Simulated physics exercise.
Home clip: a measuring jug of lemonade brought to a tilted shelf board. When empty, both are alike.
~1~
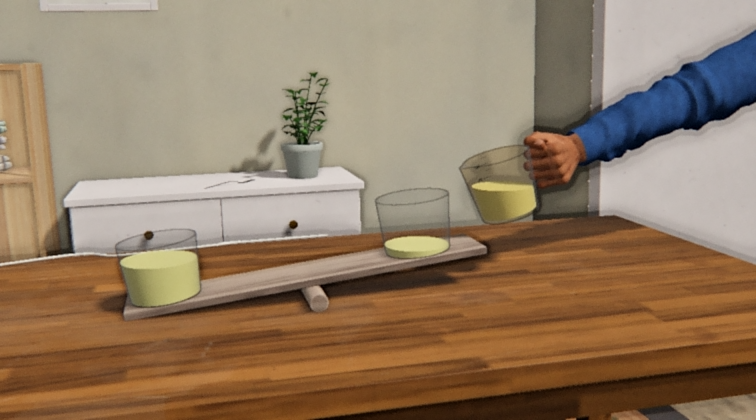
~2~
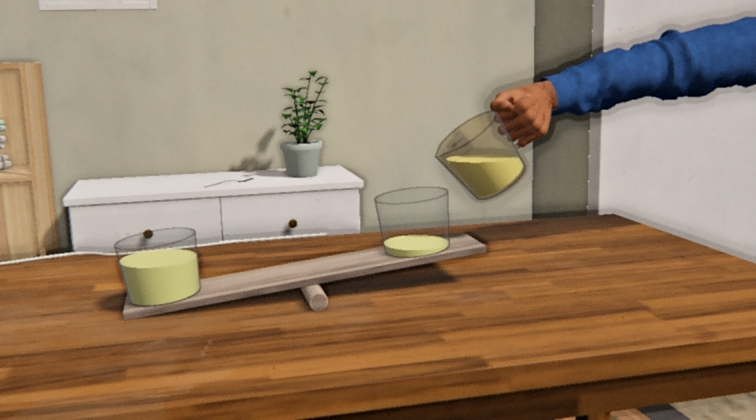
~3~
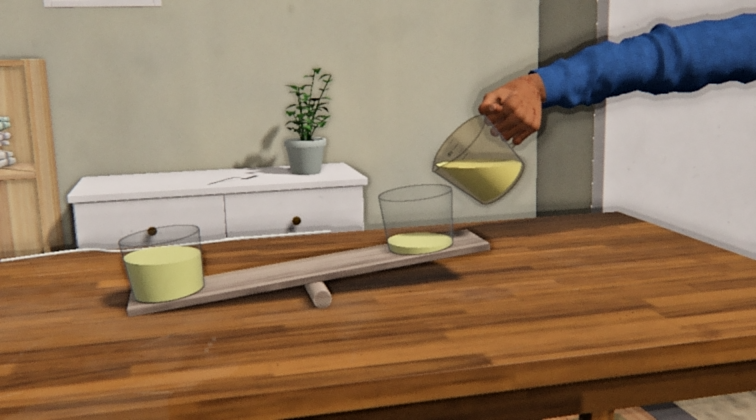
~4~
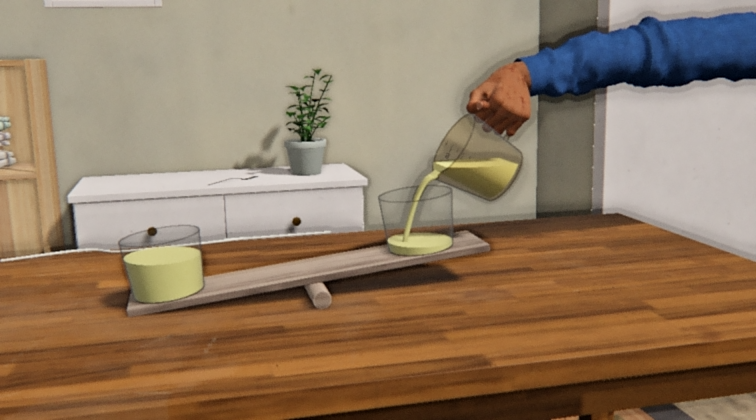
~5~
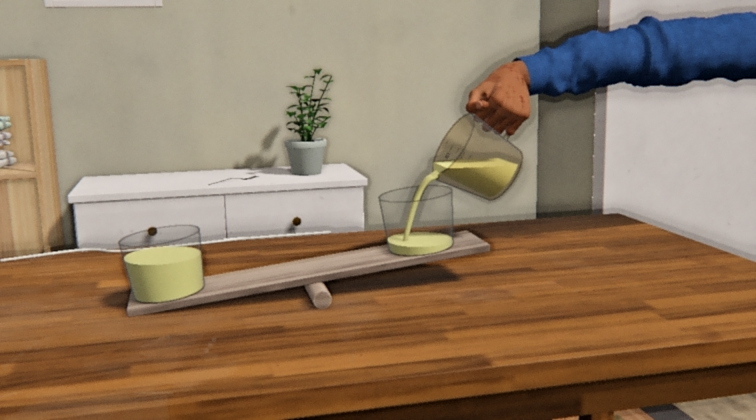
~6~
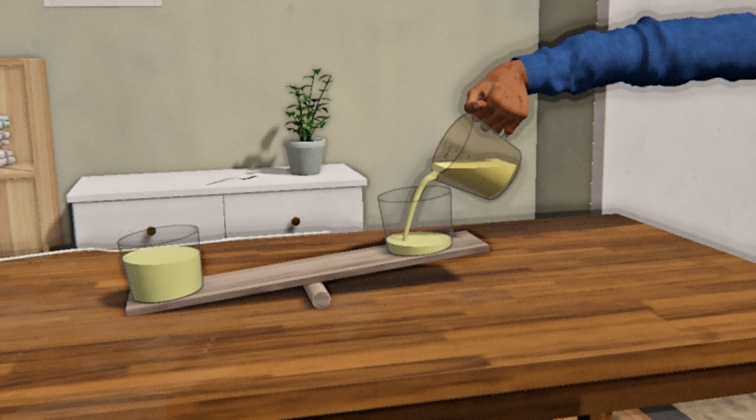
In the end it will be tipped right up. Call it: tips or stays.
Stays.
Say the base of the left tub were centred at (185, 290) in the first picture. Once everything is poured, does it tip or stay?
Stays put.
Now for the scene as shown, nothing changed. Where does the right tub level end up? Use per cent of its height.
Close to 45 in every hundred of its height.
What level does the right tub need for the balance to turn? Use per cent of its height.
It comes to close to 75 in a hundred.
A moment on, the right tub is about a quarter full; the shelf board leans as before.
Further on, the right tub is about a third full; the shelf board leans as before.
When it is over, the right tub is about half full; the shelf board leans as before.
